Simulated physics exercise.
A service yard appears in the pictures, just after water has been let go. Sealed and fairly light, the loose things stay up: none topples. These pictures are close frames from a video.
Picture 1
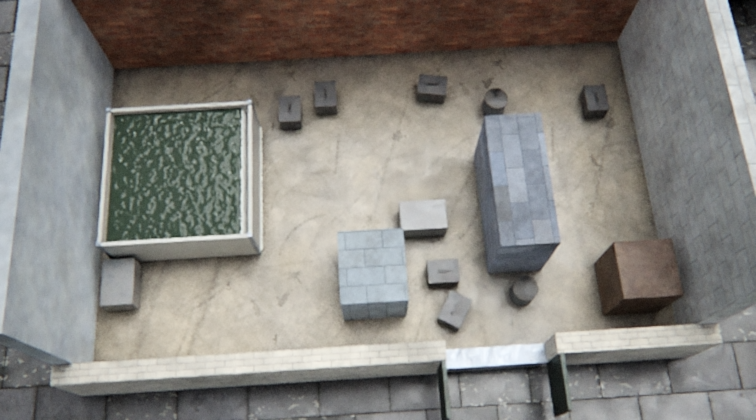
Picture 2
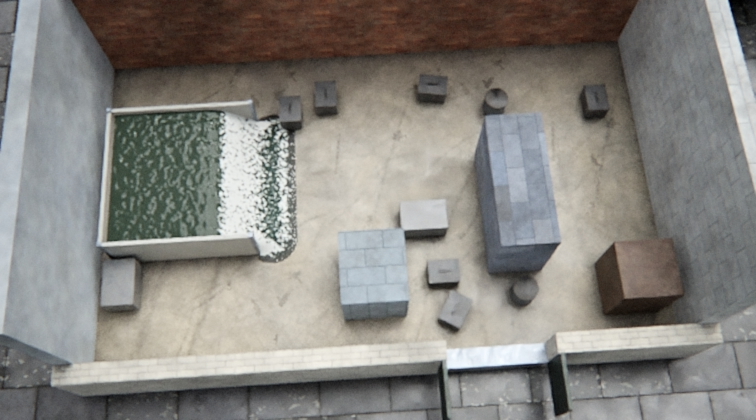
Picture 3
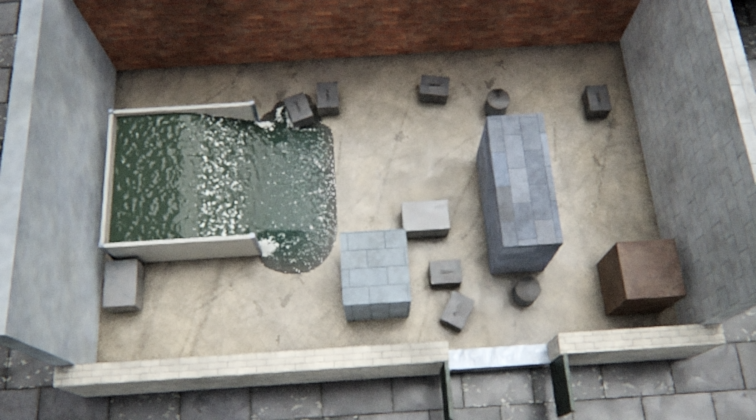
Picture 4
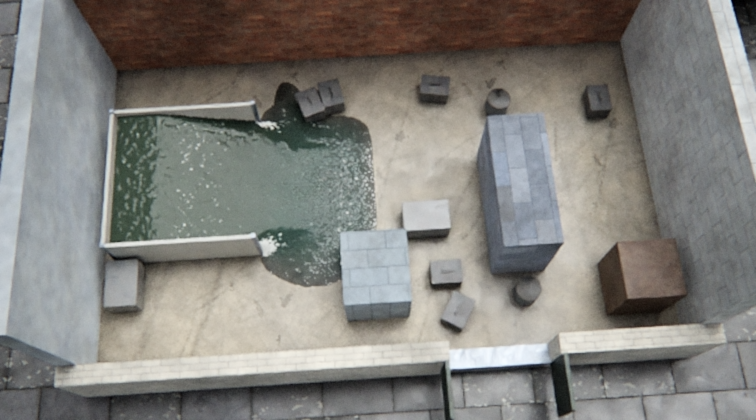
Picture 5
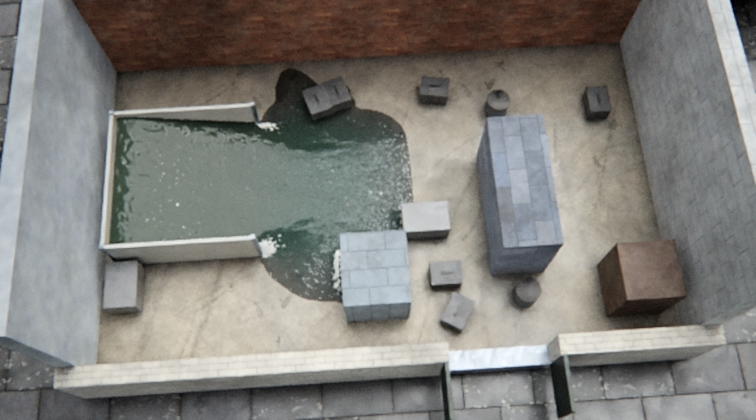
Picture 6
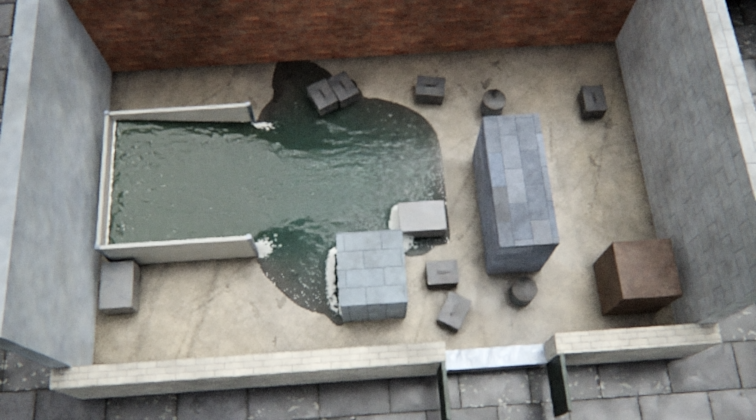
Green water pouring rightward from an open-sided tank, spreading across a walled yard, nudging two small dark boxes and reaching pale blocks.
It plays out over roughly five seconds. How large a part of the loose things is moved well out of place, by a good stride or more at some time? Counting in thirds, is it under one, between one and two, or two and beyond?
The things swept well aside make up two thirds or a bigger part.
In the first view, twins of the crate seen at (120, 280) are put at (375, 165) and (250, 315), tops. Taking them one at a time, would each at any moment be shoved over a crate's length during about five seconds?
The first did it, and the other came up short.
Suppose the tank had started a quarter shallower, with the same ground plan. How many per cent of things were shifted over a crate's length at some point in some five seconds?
I'd say somewhere about 80 percent.
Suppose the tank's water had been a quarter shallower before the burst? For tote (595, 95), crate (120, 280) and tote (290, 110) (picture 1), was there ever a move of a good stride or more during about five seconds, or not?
Well, in sequence: Carried that far, not carried that far, carried that far.
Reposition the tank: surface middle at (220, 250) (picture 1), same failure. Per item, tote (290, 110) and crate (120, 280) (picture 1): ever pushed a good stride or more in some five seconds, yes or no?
One by one, the first came up short and the second came up short.
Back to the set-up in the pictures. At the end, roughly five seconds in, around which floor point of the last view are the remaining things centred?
It comes out somewhere near (498, 266).
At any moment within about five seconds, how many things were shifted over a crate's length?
That adds up to 9.
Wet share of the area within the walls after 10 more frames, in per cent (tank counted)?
I reckon around 65 per cent.
A moment on, 2 of 10 are well off their spots; 1 afloat.
Next, 5 of 10 are well off their spots; 6 afloat.
Later, 7 of 10 are well off their spots; 7 afloat.
In the end, 9 of 10 are well off their spots, and 9 have been at some point; 7 afloat.
